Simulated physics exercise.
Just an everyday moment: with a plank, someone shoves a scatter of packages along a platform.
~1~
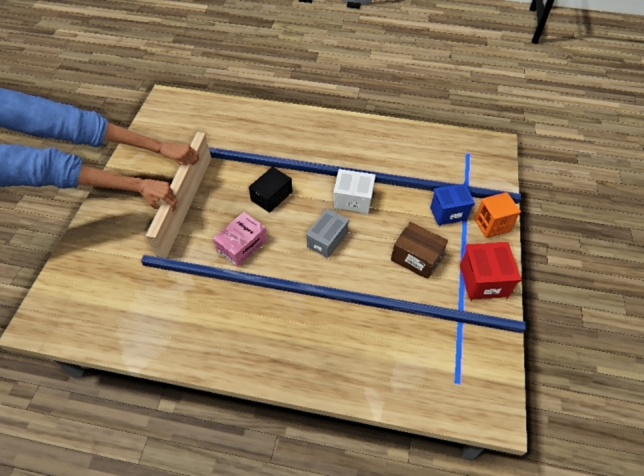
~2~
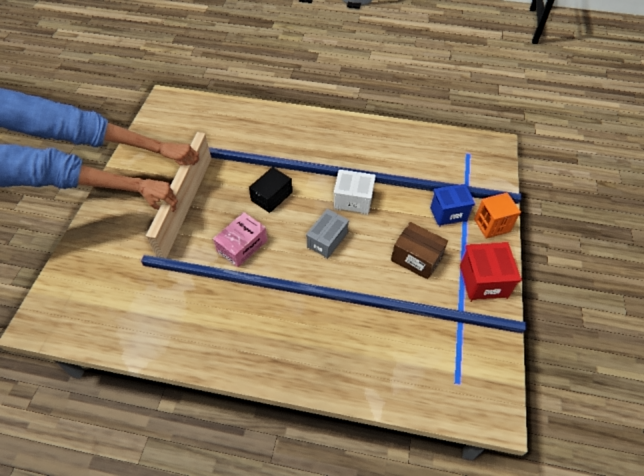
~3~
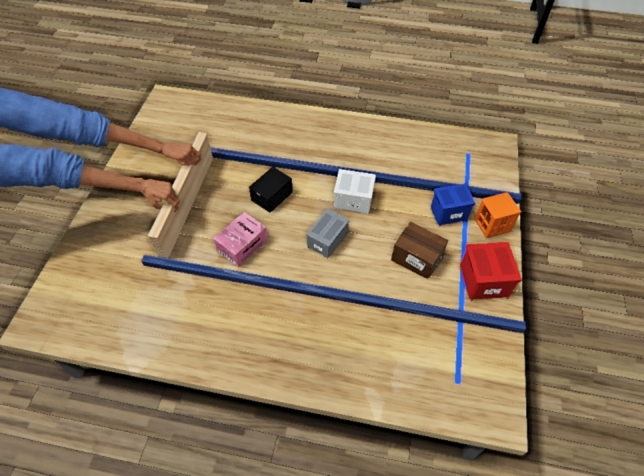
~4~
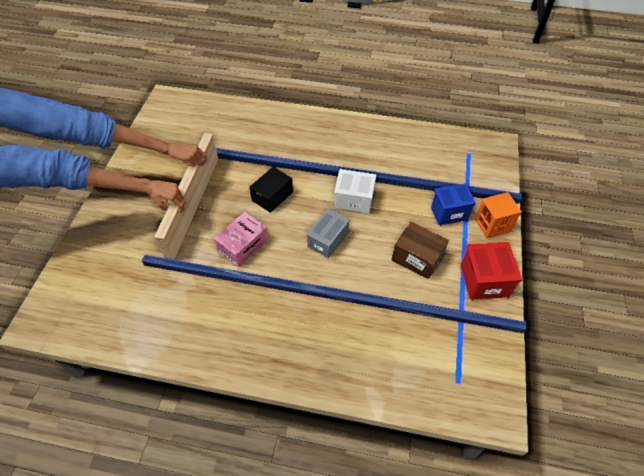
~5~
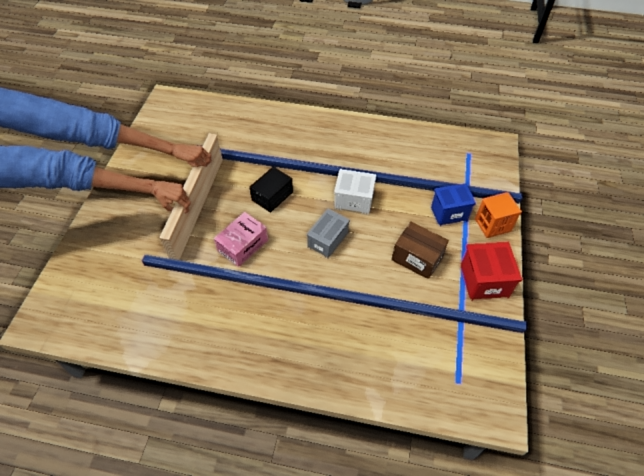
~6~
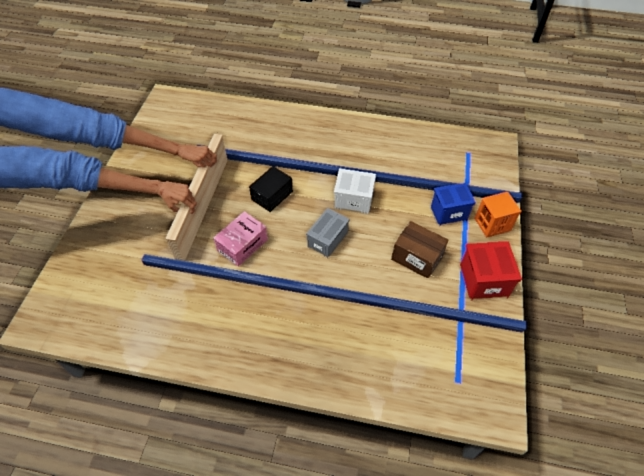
The video shows two hands sliding a wooden plank slowly a short way to the right across a wooden platform between two blue rails, while the scattered colourful boxes ahead of it, some near a blue tape line, stay still.
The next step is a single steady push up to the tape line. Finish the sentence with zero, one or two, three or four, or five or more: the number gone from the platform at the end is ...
The number gone from the platform at the end is three or four.
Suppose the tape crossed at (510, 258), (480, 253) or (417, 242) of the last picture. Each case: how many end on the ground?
8, 6, 2.
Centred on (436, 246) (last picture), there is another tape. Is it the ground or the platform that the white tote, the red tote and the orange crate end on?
Going one by one, the white tote is still up, the red tote goes down, the orange crate goes down.
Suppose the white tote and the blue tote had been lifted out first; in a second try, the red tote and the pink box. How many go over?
Taking the two tries in turn, it comes to 2 and 2.
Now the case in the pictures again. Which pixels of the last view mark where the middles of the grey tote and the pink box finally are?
The grey tote finishes at (512, 264); the pink box finishes at (481, 274).
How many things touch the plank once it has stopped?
That makes 2.
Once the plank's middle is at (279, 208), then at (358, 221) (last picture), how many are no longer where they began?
Note: First position 2; second position 5.
A little later, none off yet; orange crate at rest near (497, 215); red tote at rest near (489, 271); blue tote at rest near (452, 205).
Next, none off yet; orange crate shifted about its own width near (532, 220); red tote tilted a little near (542, 283); blue tote shifted about its own width near (499, 214).
When it is over, the number that fall off is three or four; down, brown parcel, blue tote, red tote and orange crate.
